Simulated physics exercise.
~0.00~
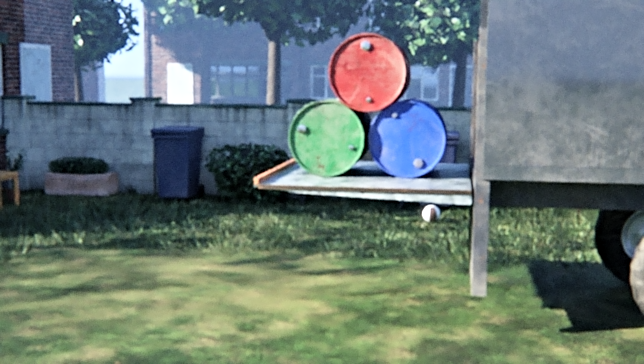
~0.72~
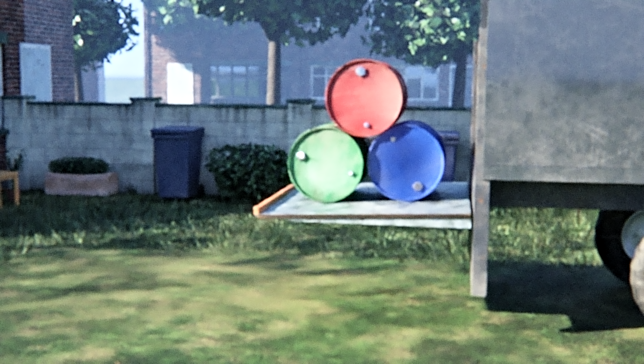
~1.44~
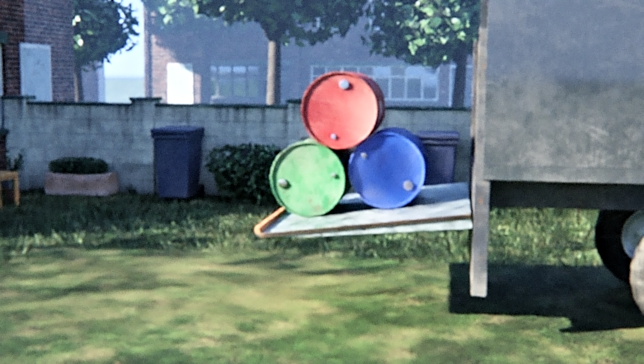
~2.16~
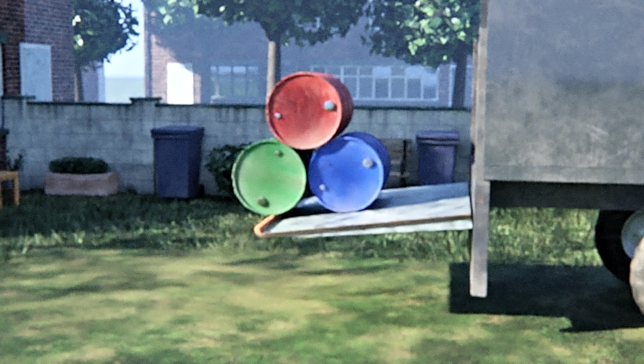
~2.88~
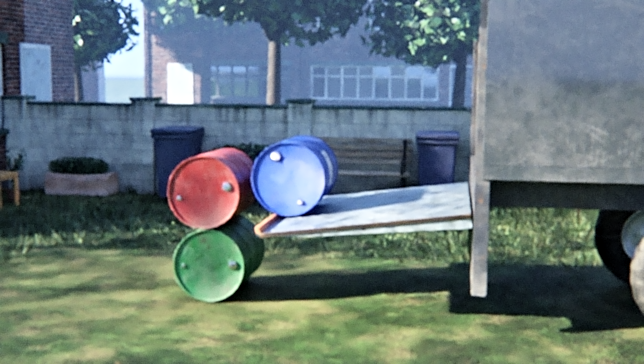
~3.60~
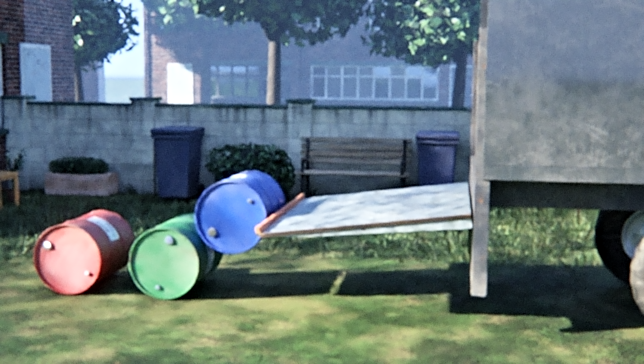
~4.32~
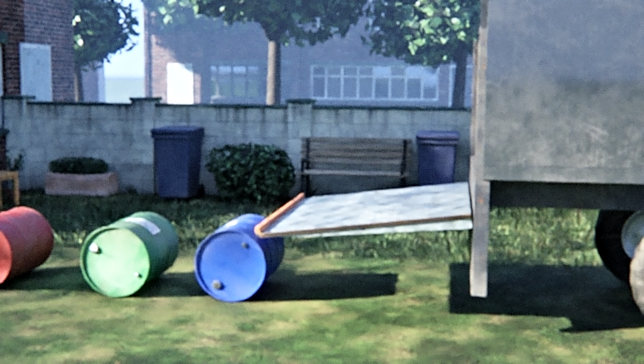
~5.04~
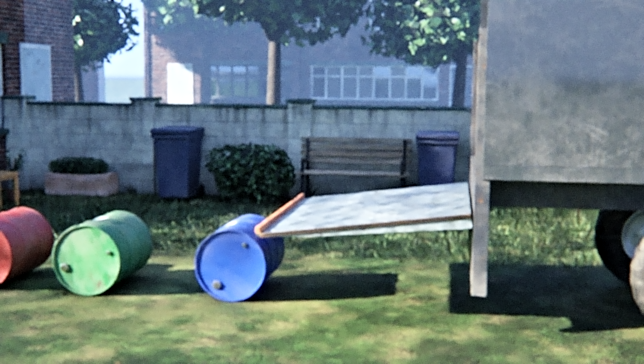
Three stacked drums rolled left off a truck's lift platform as it sank a little and tipped outwards, green dropping over the edge first, then red and blue. They ended up on the grass, with blue beside the platform's edge and red farthest left.
